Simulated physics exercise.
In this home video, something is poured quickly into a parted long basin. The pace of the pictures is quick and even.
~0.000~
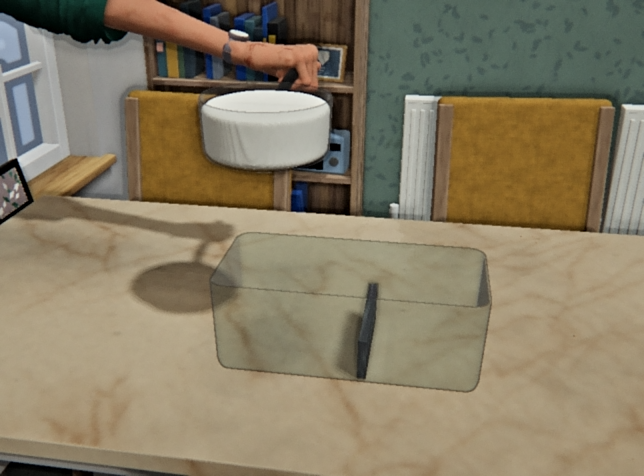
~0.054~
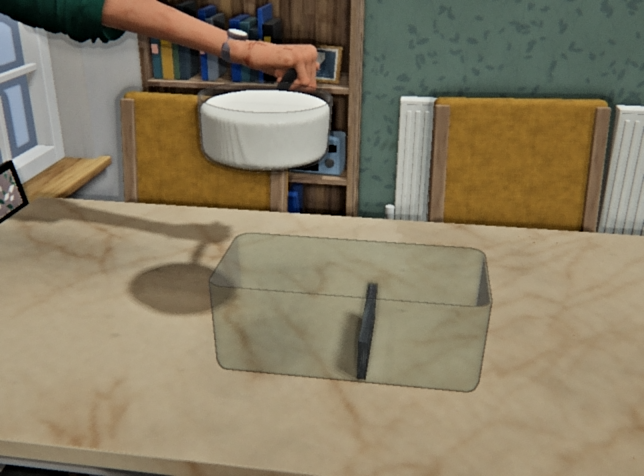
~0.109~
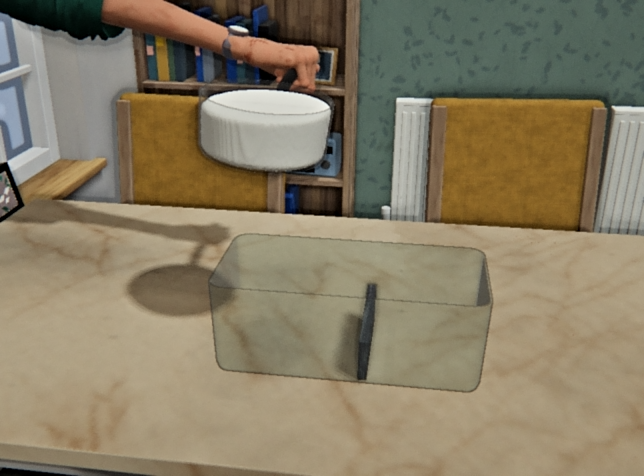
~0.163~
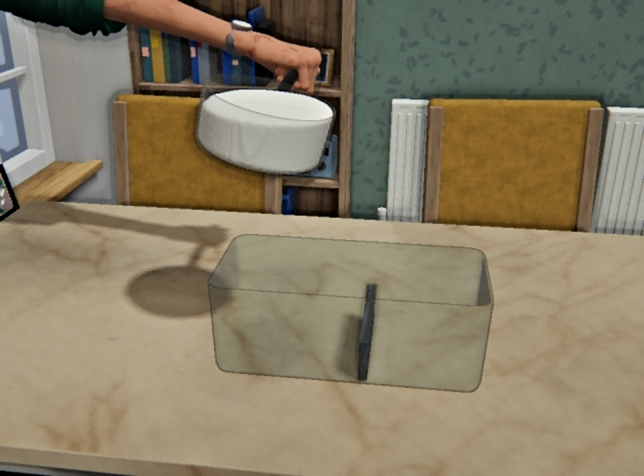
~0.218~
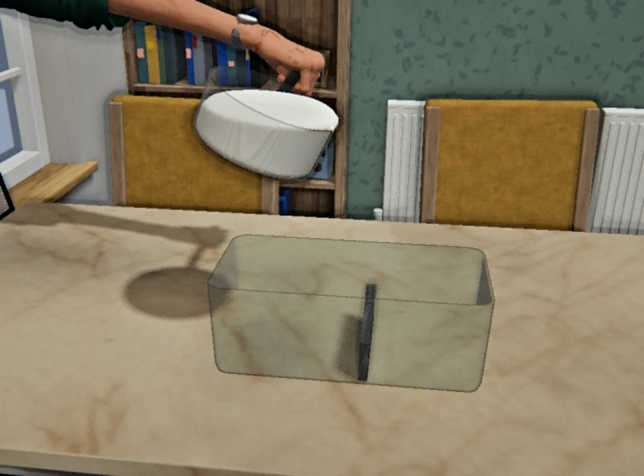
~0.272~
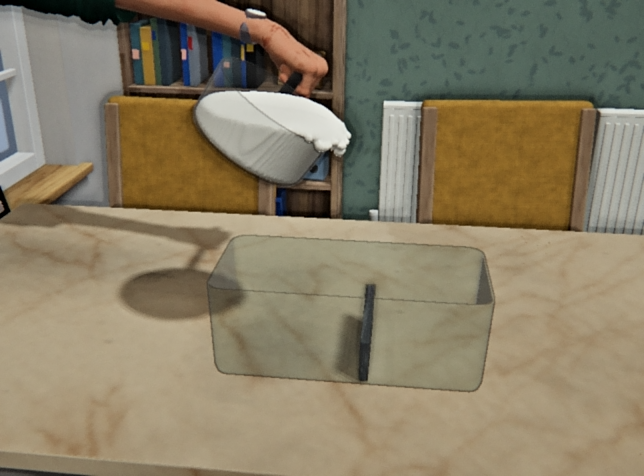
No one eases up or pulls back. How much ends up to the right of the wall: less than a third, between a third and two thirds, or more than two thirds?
The share right of the wall is a middling part, a third to two thirds.
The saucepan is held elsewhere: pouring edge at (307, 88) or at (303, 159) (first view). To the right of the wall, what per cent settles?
First try: Near 35 percent; second try: Near 10 percent.
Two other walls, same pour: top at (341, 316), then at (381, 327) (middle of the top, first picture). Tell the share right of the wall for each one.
With the first placement it is 75 %, with the second 40 %.
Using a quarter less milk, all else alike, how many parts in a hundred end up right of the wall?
About 40 in a hundred.
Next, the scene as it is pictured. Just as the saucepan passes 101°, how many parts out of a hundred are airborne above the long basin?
I'd put it near 50 per cent.
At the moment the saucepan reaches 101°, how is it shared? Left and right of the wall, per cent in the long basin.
The left part holds close to 5 per cent, the right part close to 35.
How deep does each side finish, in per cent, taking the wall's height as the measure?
Left of the wall 30 %, right of the wall 40 %.
A moment on, the saucepan is tipped right over and 15 per cent is still to pour, 3 is left of the wall and 34 right of it.
Next, the saucepan is tipped right over and 2 per cent is still to pour, 36 is left of the wall and 52 right of it.
Then the saucepan is tipped right over and 0 per cent is still to pour, 47 is left of the wall and 50 right of it.
Later the saucepan is tipped right over and 0 per cent is still to pour, 48 is left of the wall and 50 right of it.
Finally, 48 per cent lies left of the wall, 50 right of it and 2 outside.
